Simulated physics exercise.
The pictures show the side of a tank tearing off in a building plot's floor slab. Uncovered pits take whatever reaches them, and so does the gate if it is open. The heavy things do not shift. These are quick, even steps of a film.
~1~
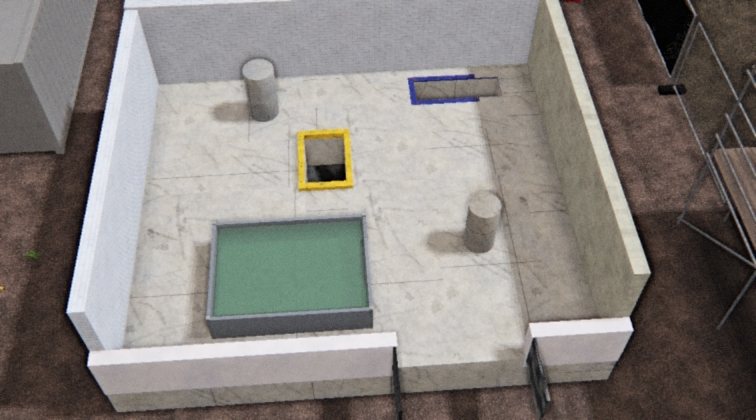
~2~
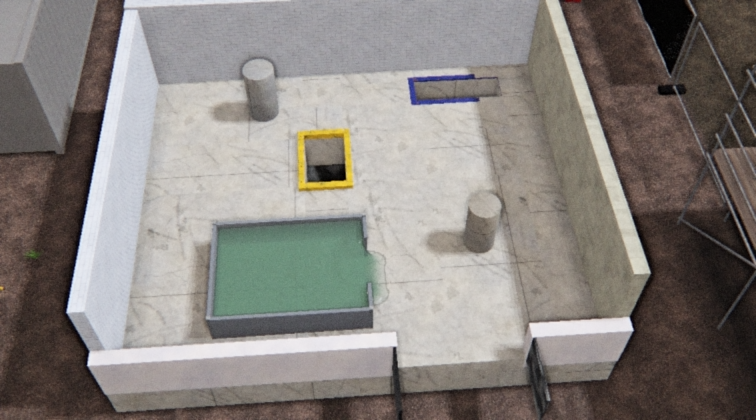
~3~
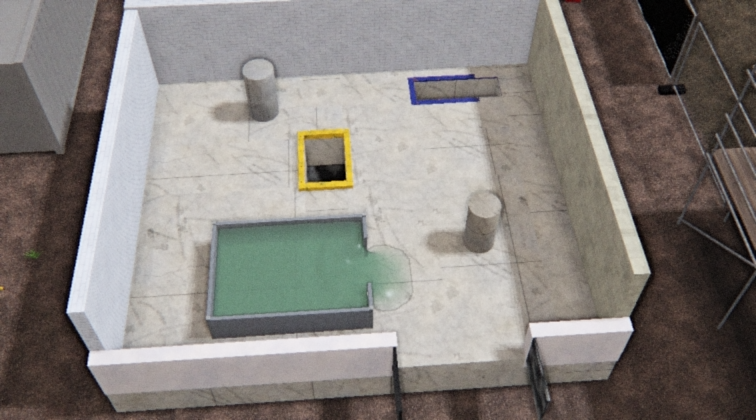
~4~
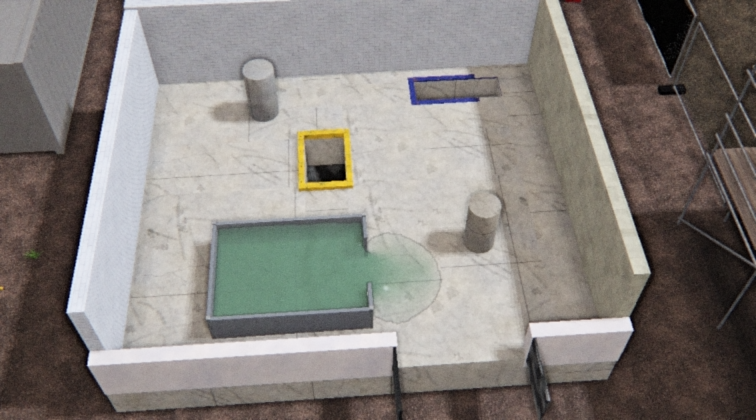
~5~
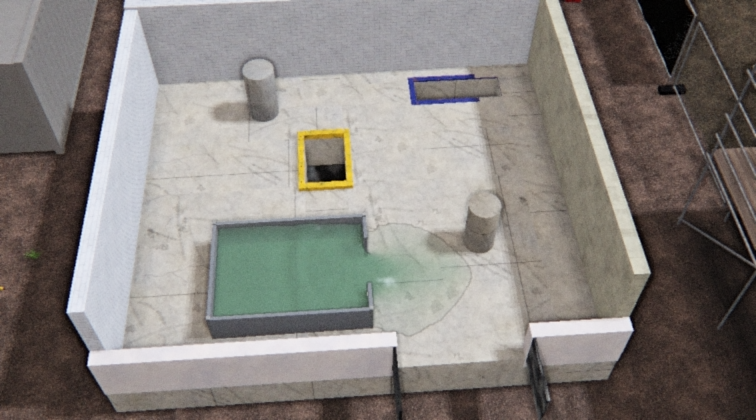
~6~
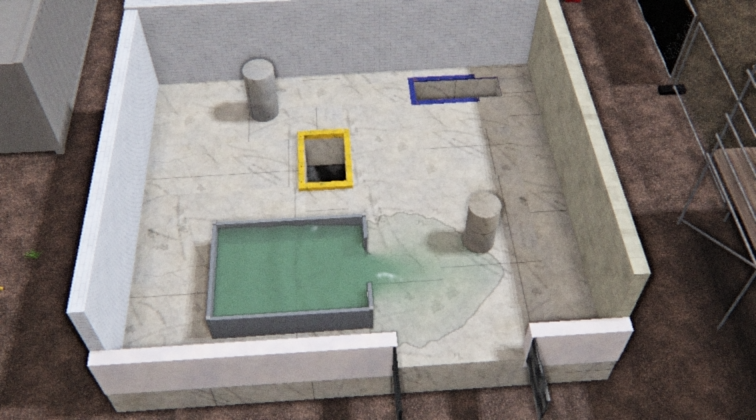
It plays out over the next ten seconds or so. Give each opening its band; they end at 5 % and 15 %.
In the end: The gate takes over 15 %; the yellow pit takes under 5 %; the blue pit takes over 15 %.
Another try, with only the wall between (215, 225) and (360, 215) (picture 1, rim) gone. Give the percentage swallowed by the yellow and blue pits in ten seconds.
Parts in a hundred: Yellow 14, blue 15.
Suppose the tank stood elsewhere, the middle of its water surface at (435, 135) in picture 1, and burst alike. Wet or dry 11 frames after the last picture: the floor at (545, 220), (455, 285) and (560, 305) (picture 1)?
As listed: Under water, not flooded, flooded.
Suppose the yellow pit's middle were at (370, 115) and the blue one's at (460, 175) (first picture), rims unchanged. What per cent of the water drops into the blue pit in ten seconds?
In per cent: Blue 20.
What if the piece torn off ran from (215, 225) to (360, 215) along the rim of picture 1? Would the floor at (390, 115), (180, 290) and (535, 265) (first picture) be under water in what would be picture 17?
One after the other: Flooded, not flooded, free of water.
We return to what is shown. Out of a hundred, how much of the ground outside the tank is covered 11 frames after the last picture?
Some 25 per cent.
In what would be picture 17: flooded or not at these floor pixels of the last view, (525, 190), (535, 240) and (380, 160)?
In turn: Flooded, flooded, clear.
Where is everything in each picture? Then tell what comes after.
In the first picture, still water in the water tank at (290, 267).
In the second picture, the front is at (372, 255), out from the gap at (366, 274).
In the third picture, the front is at (403, 259), out from the gap at (366, 275).
In the fourth picture, water pours out at (366, 275) and has run to (436, 276).
In the fifth picture, water pours out at (366, 274) and has run to (467, 274).
In the sixth picture, the front is at (496, 267), out from the gap at (366, 274).
A moment on, water covers 20 % of the floor; the gate 0 %, the yellow pit 0 %, the blue pit 0 %.
Next, water covers 25 % of the floor; the gate 2 %, the yellow pit 0 %, the blue pit 0 %.
Then, water covers 35 % of the floor; the gate 4 %, the yellow pit 0 %, the blue pit 0 %.
Later, water covers 40 % of the floor; the gate 10 %, the yellow pit 0 %, the blue pit 5 %.
In the end, water covers 50 % of the floor; the gate 18 %, the yellow pit 0 %, the blue pit 18 %.
